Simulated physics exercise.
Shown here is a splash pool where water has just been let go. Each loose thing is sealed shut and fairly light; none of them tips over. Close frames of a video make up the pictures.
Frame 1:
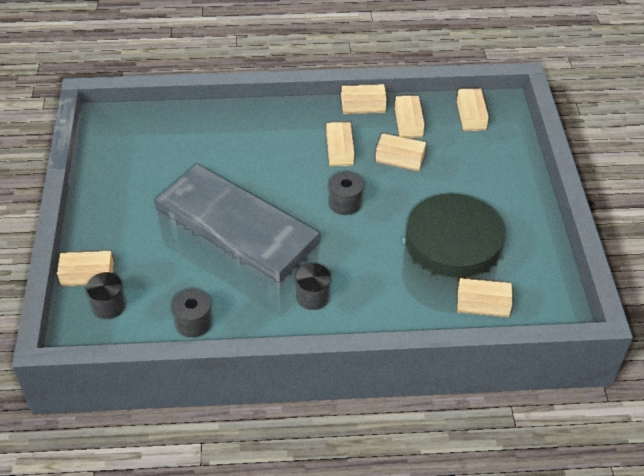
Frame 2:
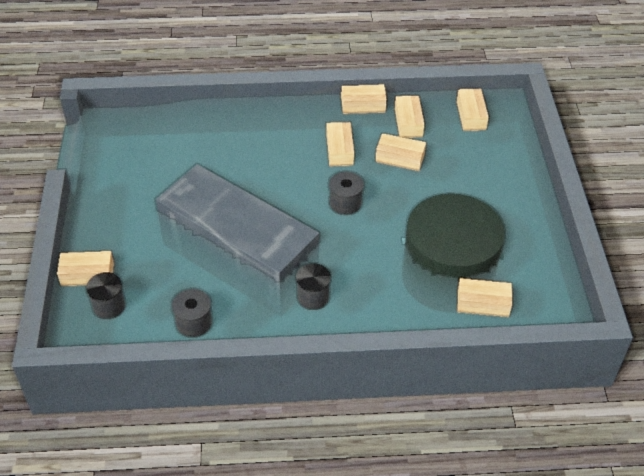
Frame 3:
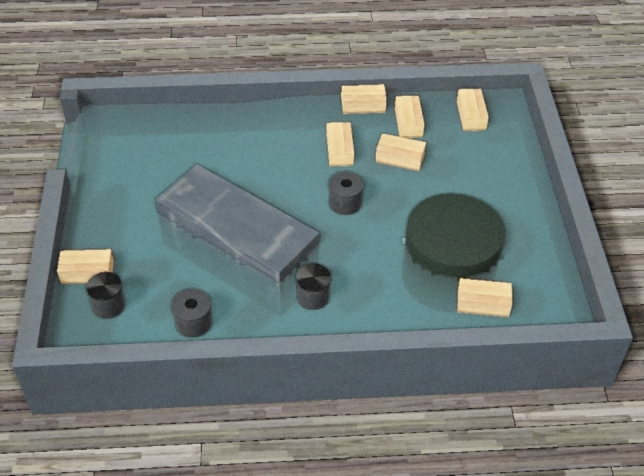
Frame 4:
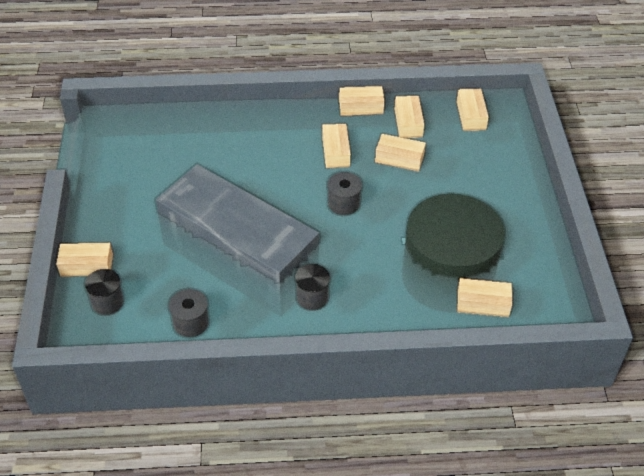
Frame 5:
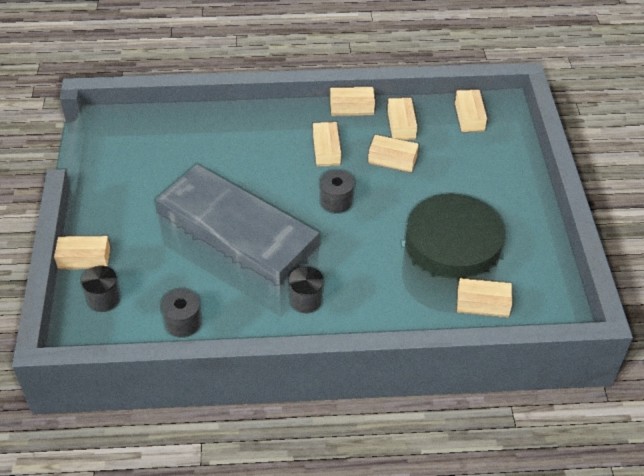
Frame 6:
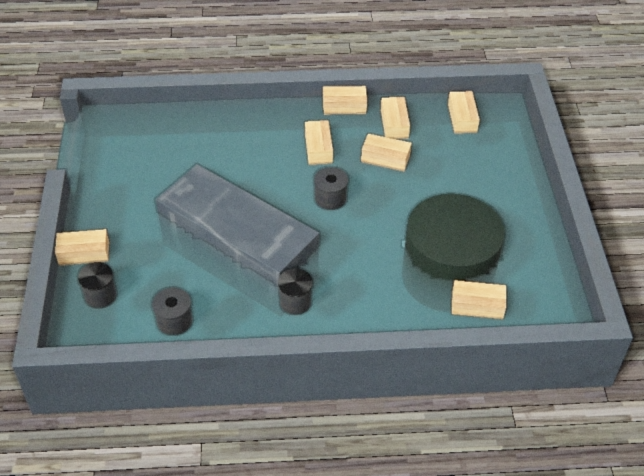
Part of the left wall of a grey pool of teal water disappears, leaving a gap; then the floating wooden blocks and dark cylinders drift slightly left, while the grey slab and dark green round object stay still.
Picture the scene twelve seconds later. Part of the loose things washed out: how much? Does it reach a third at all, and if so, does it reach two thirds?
The amount is smaller than a third.
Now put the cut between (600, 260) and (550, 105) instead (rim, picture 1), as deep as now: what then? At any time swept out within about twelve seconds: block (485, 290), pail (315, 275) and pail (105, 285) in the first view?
Lab note - object 1: Escaped; object 2: Retained; object 3: Retained.
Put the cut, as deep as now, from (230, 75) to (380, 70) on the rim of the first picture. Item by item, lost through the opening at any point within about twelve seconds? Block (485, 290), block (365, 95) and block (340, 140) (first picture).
One by one as named: Doesn't escape, gets away and gets away.
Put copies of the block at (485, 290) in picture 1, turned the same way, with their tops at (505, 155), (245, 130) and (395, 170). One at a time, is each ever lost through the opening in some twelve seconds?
In order: Never leaves, leaves the room, never leaves.
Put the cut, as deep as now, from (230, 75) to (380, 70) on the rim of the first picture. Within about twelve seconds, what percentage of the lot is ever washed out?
Close to 50 percent.
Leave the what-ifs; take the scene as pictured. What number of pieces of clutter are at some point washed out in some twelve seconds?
The number is 0.
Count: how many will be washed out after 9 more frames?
The number comes to 0.
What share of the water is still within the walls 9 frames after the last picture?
82 %.
A moment on, 0 of 11 are out; 11 afloat.
Next, 0 of 11 are out; 11 afloat.
Later, 0 of 11 are out; 11 afloat.
In the end, 0 of 11 are out; 11 afloat.
